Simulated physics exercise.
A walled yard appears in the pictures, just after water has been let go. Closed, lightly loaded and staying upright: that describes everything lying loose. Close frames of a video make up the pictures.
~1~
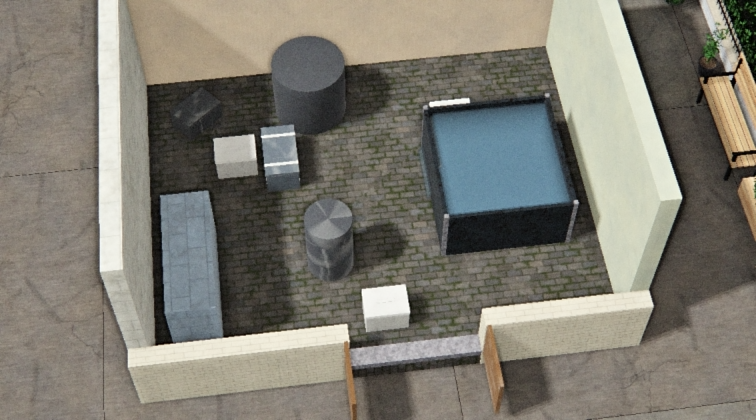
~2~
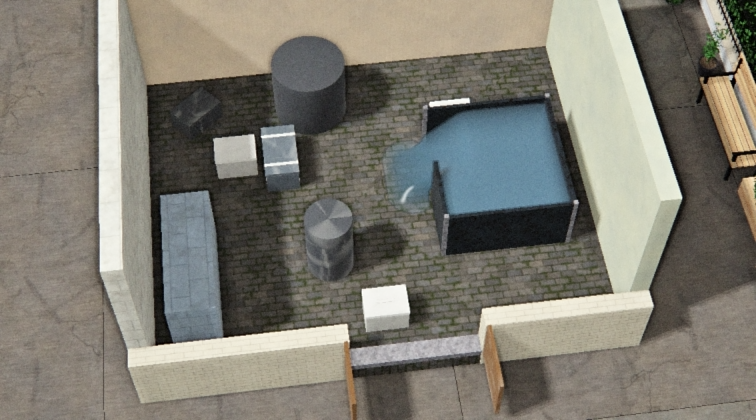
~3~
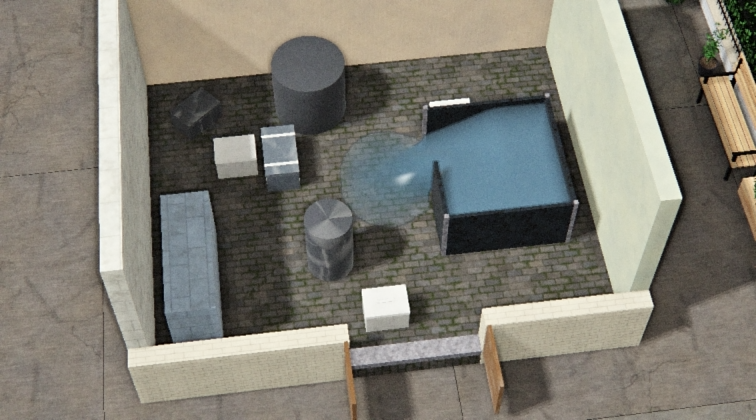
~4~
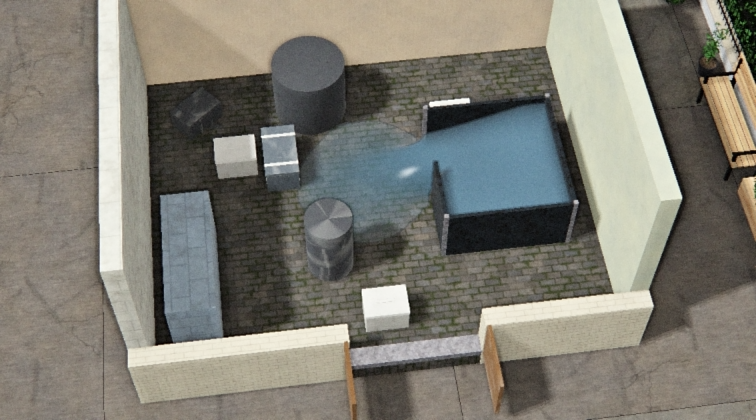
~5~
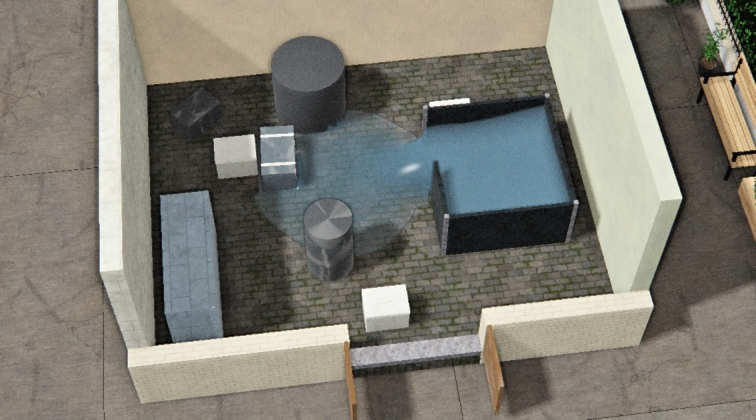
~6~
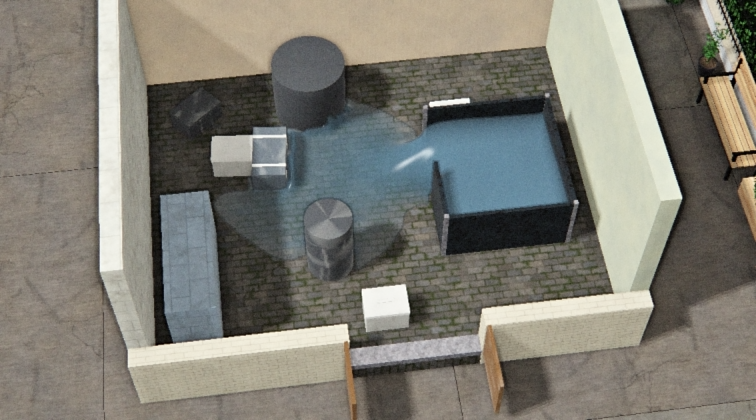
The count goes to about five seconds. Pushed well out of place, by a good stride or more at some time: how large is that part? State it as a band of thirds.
Share: A third up to two thirds.
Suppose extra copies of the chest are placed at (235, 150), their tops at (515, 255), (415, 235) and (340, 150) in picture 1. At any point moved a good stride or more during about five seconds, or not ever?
Results - 1: Doesn't go far; 2: Doesn't go far; 3: Ends up far away.
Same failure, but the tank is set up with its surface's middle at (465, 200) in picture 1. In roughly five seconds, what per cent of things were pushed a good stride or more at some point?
About 80 per cent.
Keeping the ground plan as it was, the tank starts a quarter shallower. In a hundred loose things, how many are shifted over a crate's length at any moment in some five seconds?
Roughly 60 in a hundred.
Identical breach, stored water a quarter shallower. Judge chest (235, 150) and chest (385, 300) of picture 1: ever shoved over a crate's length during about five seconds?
First one: Travelled that far, second one: Stayed within that.
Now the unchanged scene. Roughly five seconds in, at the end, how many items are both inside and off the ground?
Number: 3.
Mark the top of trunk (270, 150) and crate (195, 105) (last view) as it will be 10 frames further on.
Near (195, 160) and (169, 81).
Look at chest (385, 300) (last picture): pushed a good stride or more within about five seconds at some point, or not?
That one goes a lesser distance.
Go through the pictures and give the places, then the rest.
The first picture shows a trunk at (280, 149), on the bottom; a chest at (235, 148) rests on the ground; 0 of 5 have shifted.
The second picture shows a trunk at (280, 149) rests on the ground; a chest at (235, 148) rests on the ground; 0 of 5 have shifted.
The third picture shows a trunk at (280, 149), on the bottom; a chest at (235, 148) rests on the ground; 0 of 5 have shifted.
The fourth picture shows a trunk at (280, 149) rests on the ground; a chest at (235, 148) rests on the ground; 0 of 5 have shifted.
The fifth picture shows a trunk at (278, 150), on the bottom; a chest at (235, 148) rests on the ground; 0 of 5 have shifted.
The sixth picture shows a trunk at (269, 151), on the bottom, close to its start; a chest at (232, 148), on the bottom, close to its start; 1 of 5 have shifted.
A moment on, 1 of 5 are well off their spots; 0 afloat.
Next, 3 of 5 are well off their spots; 3 afloat.
Later, 3 of 5 are well off their spots; 3 afloat.
In the end, 3 of 5 are well off their spots, and 3 have been at some point; 3 afloat.
